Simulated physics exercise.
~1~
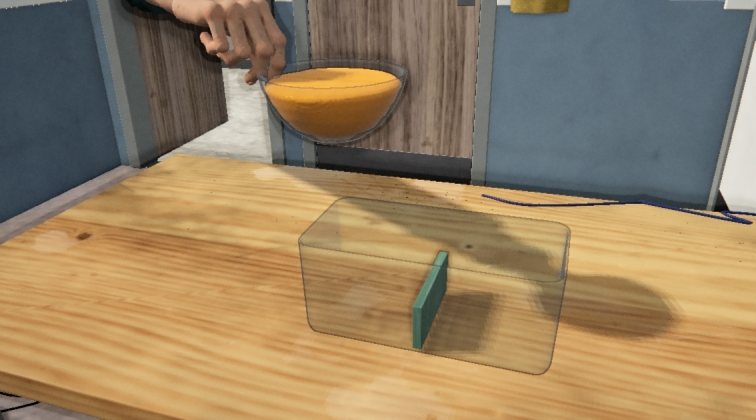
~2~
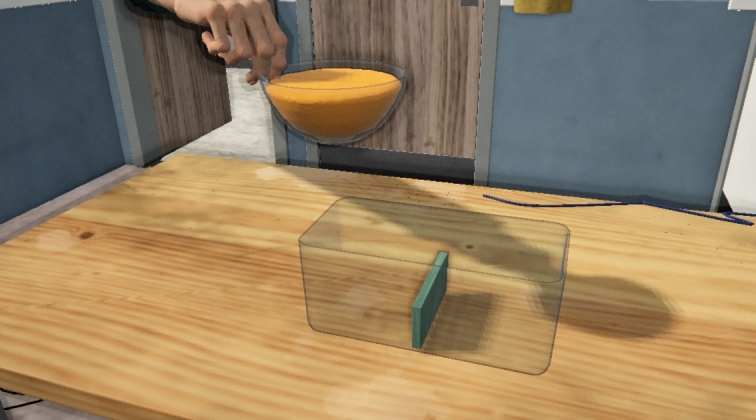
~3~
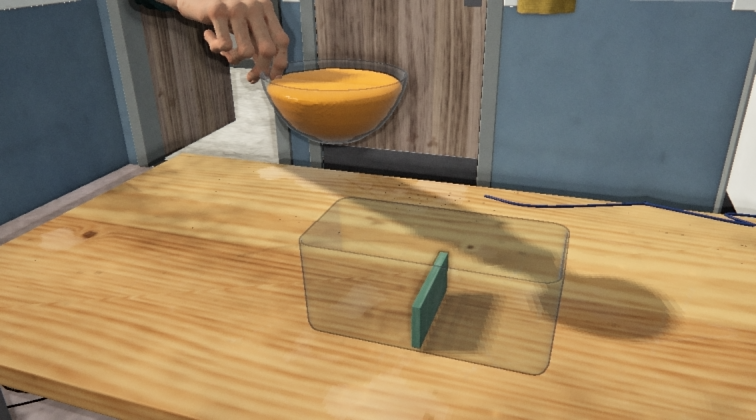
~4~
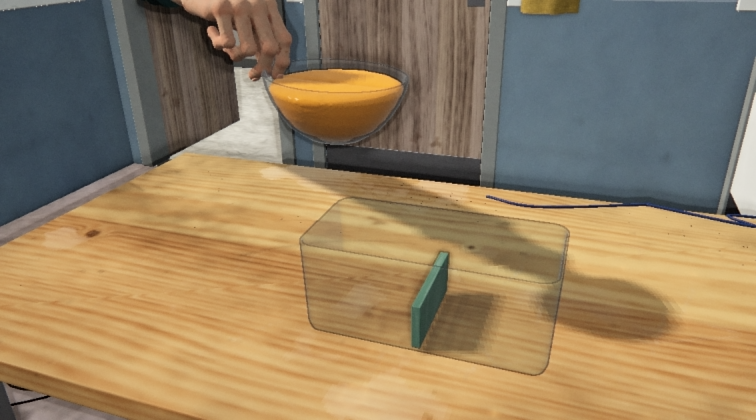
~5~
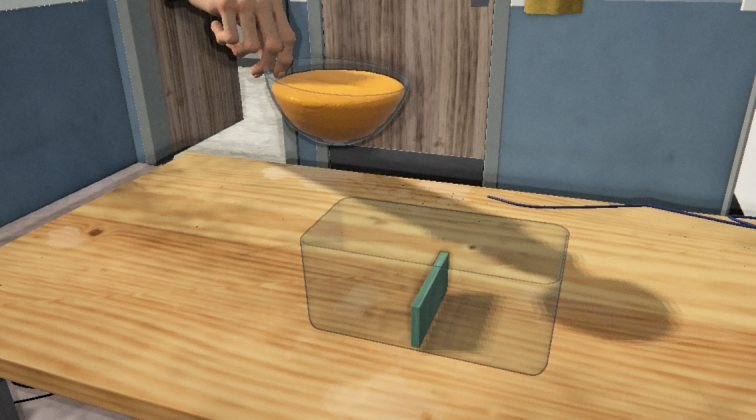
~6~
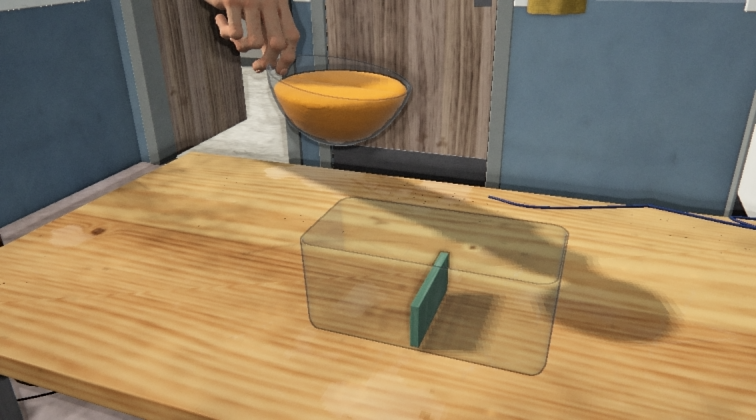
A glass bowl of orange juice, with a hand at its left rim, hung level above a wooden table, then tilted slightly to the right, while the clear basin with a low green wall stayed still.
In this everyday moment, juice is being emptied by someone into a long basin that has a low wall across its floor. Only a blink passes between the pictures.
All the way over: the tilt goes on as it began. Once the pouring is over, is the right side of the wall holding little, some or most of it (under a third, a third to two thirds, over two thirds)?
It holds most.
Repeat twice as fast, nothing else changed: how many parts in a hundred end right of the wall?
Near 55 parts in a hundred.
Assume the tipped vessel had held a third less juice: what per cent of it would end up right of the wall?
That works out to some 70 %.
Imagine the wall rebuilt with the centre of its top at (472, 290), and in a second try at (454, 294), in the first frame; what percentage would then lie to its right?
The first placement gives around 30 percent, the second 60 percent.
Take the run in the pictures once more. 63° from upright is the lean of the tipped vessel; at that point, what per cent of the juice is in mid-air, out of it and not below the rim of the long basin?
40 %.
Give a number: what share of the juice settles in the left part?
Some 20 parts in a hundred.
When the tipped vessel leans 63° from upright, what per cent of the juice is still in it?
Near 40 in a hundred still remains.
A moment on, the tilt is 63° and 41 per cent is still to pour, 2 is left of the wall and 19 right of it.
Next, the tilt is 96° and 1 per cent is still to pour, 14 is left of the wall and 79 right of it.
Then the tilt is 101° and 0 per cent is still to pour, 19 is left of the wall and 80 right of it.
Later the tilt is 101° and 0 per cent is still to pour, 19 is left of the wall and 80 right of it.
In the end 19 per cent lies left of the wall, 80 right of it and 1 outside.
